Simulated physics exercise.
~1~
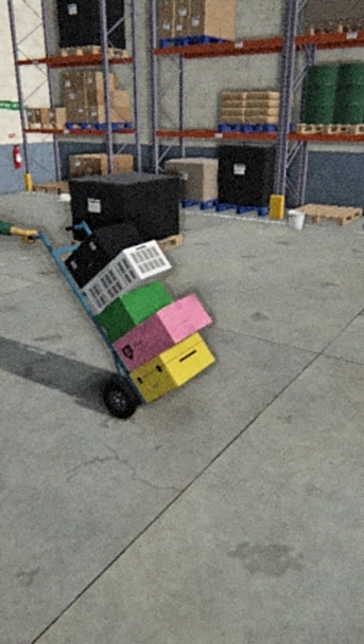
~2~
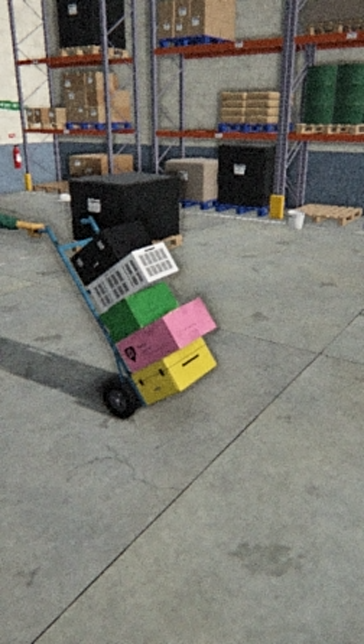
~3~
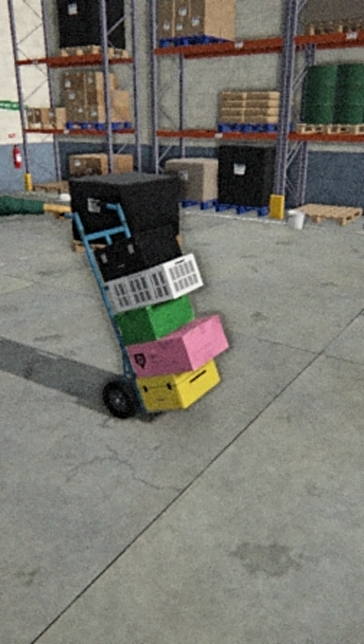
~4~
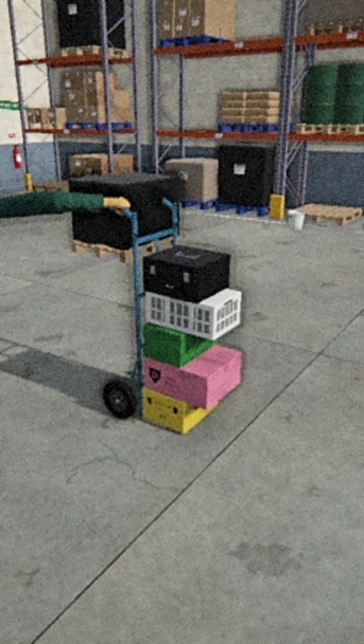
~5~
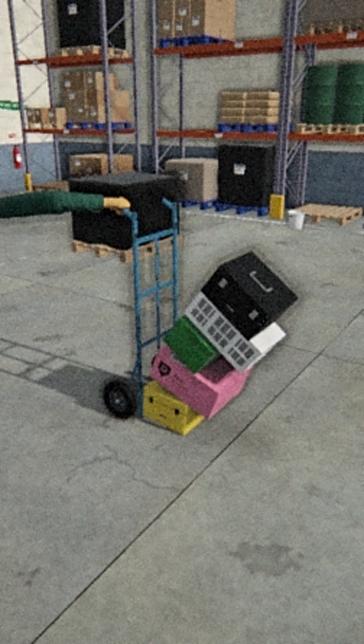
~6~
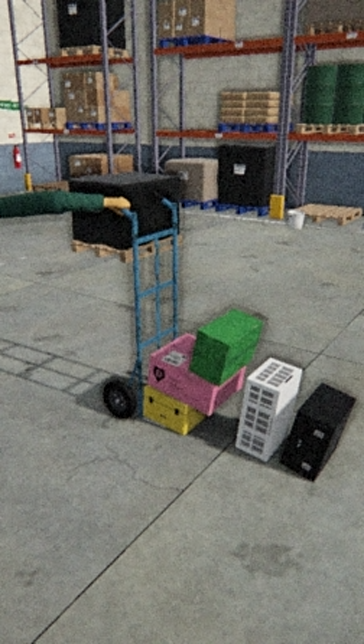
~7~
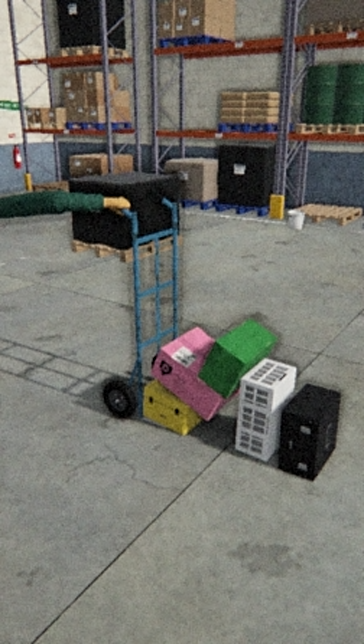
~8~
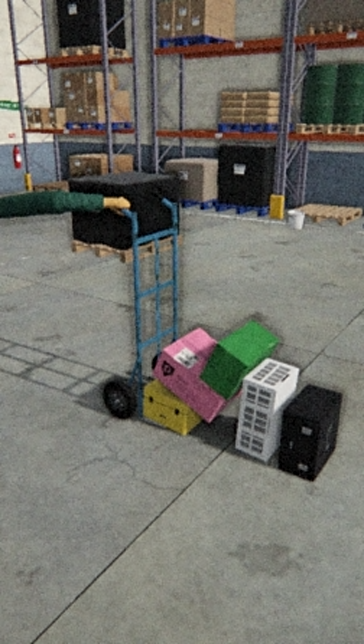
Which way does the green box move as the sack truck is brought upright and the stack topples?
The green box moves to the right, ending up tipped over beside the pink parcel.
